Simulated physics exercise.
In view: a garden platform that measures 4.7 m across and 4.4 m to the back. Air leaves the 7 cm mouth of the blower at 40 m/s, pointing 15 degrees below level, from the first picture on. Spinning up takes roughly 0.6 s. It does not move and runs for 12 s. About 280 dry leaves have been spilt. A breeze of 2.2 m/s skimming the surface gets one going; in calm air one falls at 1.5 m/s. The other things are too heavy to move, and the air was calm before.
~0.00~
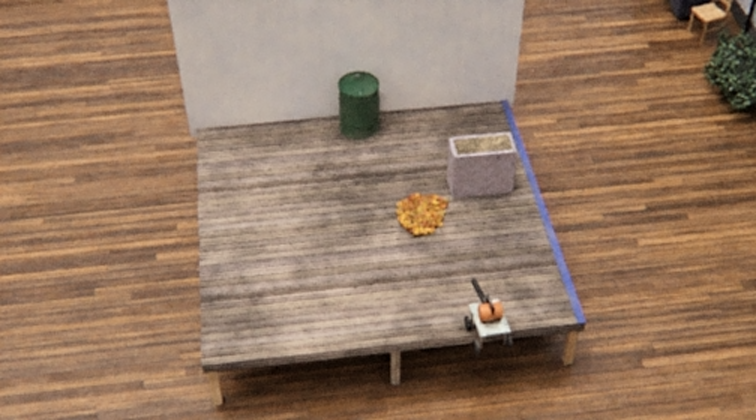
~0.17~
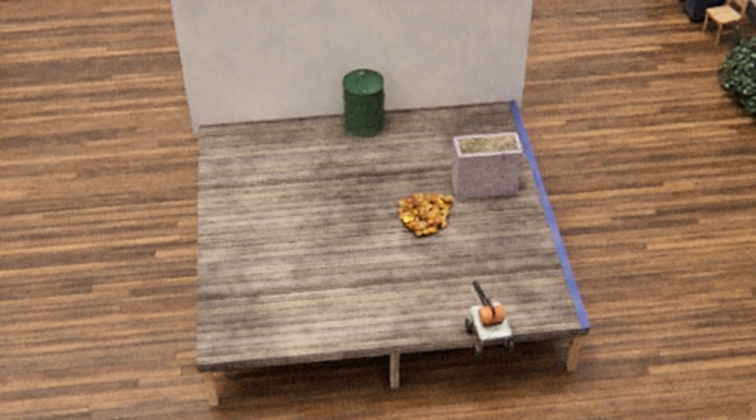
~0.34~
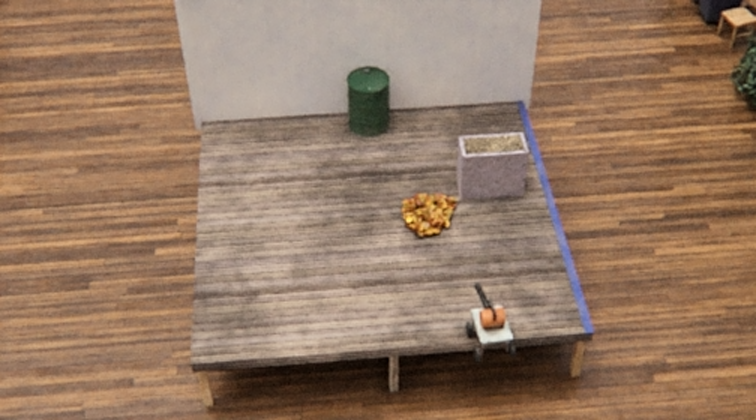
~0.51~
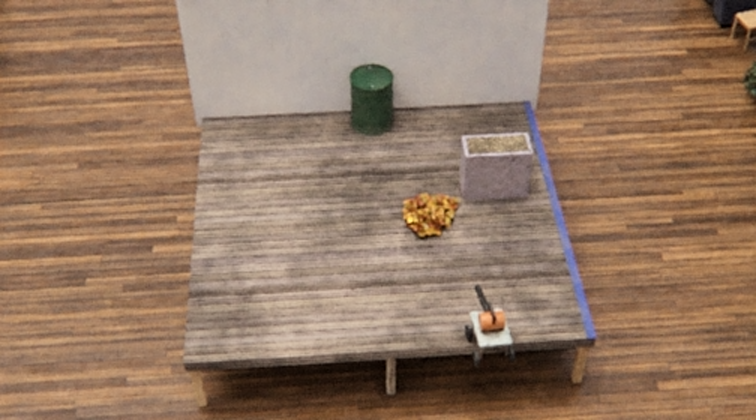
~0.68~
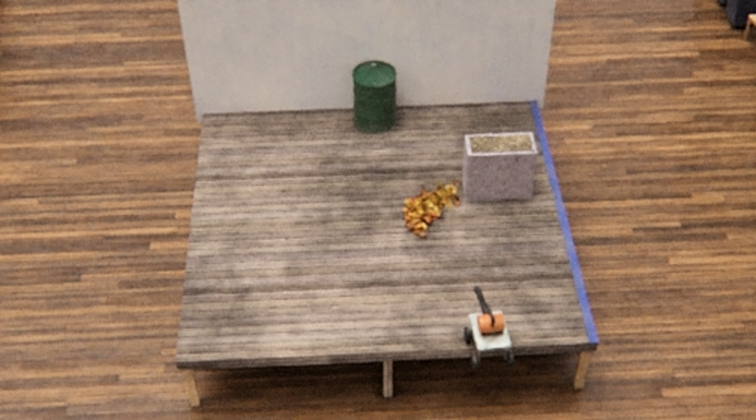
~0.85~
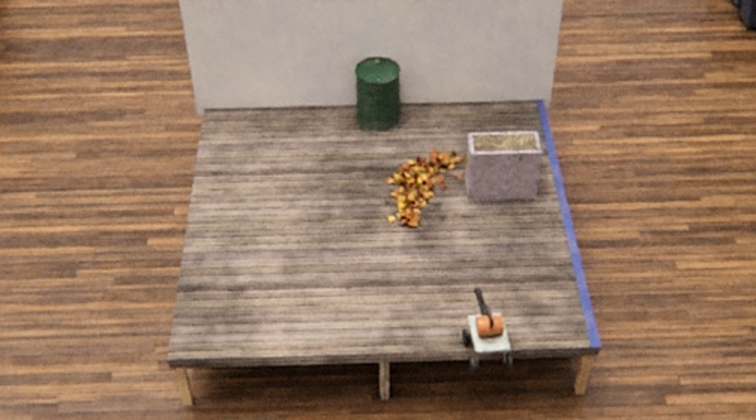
A wooden platform holds a pile of dry leaves, which spreads back toward the wall.
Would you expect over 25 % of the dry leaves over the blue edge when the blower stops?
More than a quarter over the blue edge: No.
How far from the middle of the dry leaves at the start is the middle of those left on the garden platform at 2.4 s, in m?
Roughly 1.8 m.
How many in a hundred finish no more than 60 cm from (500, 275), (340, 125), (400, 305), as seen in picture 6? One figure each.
In turn about 0 %, 50 %, 0 %.
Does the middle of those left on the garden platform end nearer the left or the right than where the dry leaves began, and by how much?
To the left, by about 1.0 m.
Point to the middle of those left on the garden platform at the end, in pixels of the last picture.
At about (348, 123).
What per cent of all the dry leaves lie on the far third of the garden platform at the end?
Near 90 %.
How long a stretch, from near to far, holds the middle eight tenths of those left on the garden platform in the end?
Roughly 0.4 m.
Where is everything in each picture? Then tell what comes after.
In the first frame, the middle of the dry leaves is near (421, 213), none has stirred yet and the mouth of the blower is at (474, 281).
In the second frame, the middle of the dry leaves is near (425, 211), none has stirred yet and the blue edge is centred on (549, 201).
In the third frame, the middle of the dry leaves is near (428, 211), none has stirred yet, the top of a planter is at (493, 145) and the top of a barrel is at (368, 79).
In the fourth frame, the middle of the dry leaves is near (429, 212) and none has stirred yet.
In the fifth frame, the middle of the dry leaves is near (426, 206), the farthest in sight from the blower is at (456, 183) and about 50 % have left their places.
In the sixth frame, the middle of the dry leaves is near (413, 185), the farthest in sight from the blower is at (437, 151) and about 90 % have left their places.
After 2.4 s the count stands so, 0 % are over the blue edge; the middle of those still in play is near (376, 131).
After 3.8 s the count stands so, 3 % are over the blue edge; the middle of those still in play is near (356, 126).
After 6.6 s the count stands so, 5 % are over the blue edge; the middle of those still in play is near (350, 123).
After 12.0 s, at the end, 6 % are over the blue edge; the middle of those still in play is near (348, 123).
